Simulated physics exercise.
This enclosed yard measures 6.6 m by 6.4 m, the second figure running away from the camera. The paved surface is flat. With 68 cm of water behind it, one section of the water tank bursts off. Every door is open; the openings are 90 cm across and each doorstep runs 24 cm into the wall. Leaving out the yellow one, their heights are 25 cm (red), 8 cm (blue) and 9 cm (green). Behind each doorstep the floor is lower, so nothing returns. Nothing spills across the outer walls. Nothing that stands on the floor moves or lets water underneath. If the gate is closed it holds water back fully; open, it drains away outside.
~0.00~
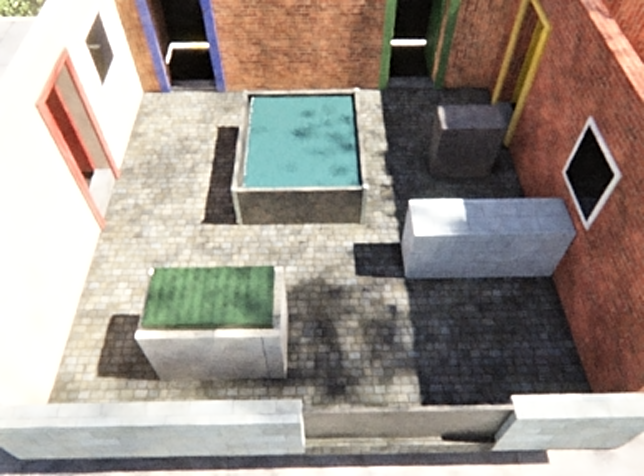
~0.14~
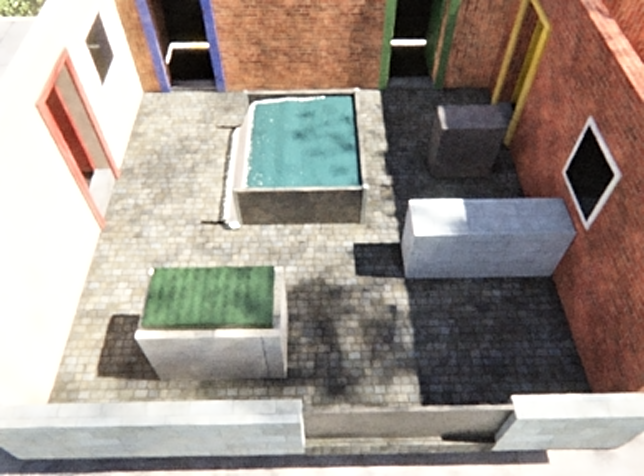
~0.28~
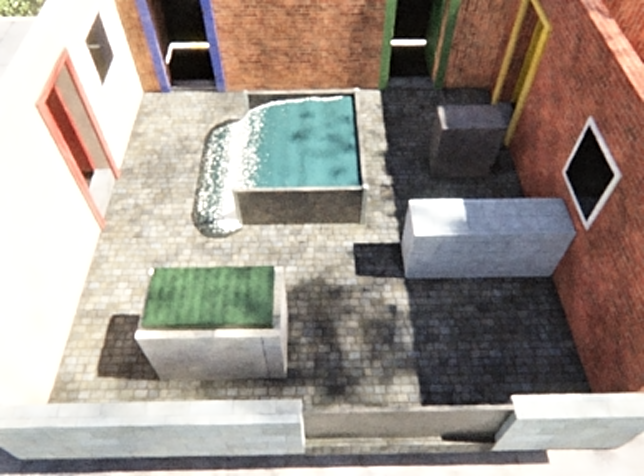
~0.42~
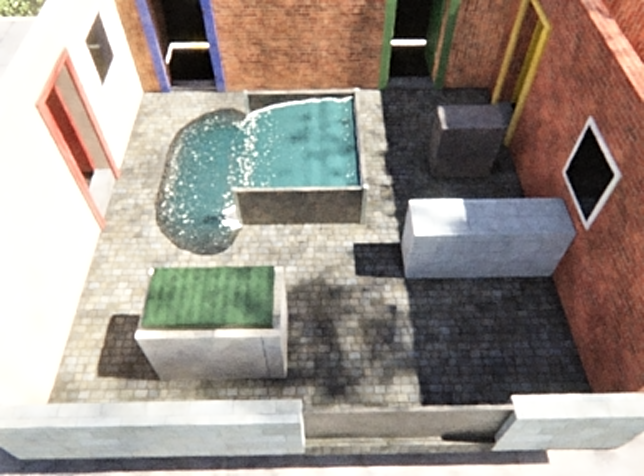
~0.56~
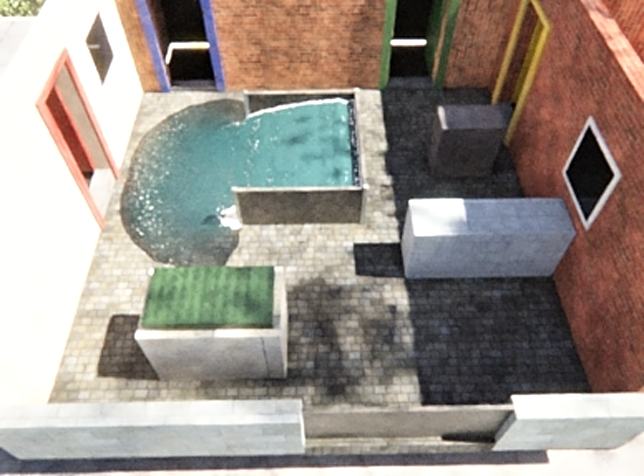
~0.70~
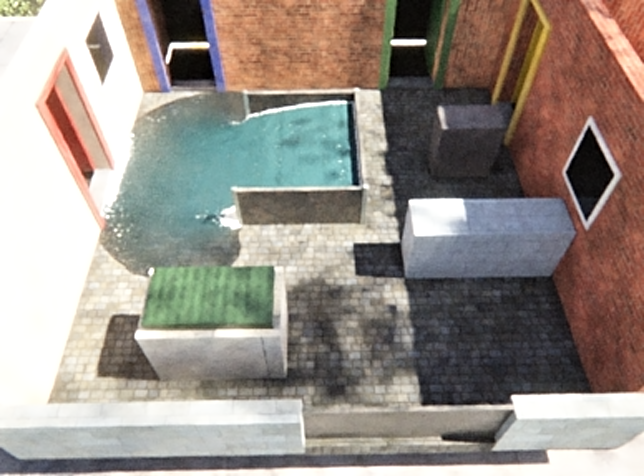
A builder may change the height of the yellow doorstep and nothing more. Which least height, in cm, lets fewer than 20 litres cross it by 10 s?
At least 8.5 cm or so.
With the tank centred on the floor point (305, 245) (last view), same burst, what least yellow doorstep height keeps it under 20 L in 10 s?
Some 8.0 cm.
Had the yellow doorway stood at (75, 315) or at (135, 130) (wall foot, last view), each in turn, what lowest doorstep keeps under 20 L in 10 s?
Roughly 11.5 and 29 cm.
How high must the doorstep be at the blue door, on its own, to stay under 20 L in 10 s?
About 22 cm at blue.
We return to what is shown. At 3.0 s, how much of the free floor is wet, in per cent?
Near 40 per cent is wet.
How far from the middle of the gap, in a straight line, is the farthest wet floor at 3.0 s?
Some 4.6 m out.
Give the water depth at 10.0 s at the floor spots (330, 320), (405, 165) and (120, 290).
Roughly 4, 5 and 6 cm, in turn.
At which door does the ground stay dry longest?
It is the yellow one.
After 1.4 s water covers 25 % of the floor, deepest (44 cm) near (129, 176); it has not reached the yellow door.
After 3.0 s water covers 40 % of the floor, deepest (32 cm) near (44, 415); it has not reached the yellow door.
After 10.0 s water covers 100 % of the floor, deepest (10 cm) near (547, 421); 7 cm at the yellow door, 0 litres in over its 15 cm doorstep.
At the yellow door as built, the water arrived by 4.4 s and peaked near 13 cm at 4.8 s.
With a doorstep of 7 cm, 40 litres would have come in within the 10 s; with 9.5 cm, 14 litres. So under 20 litres takes about 8.5 cm.
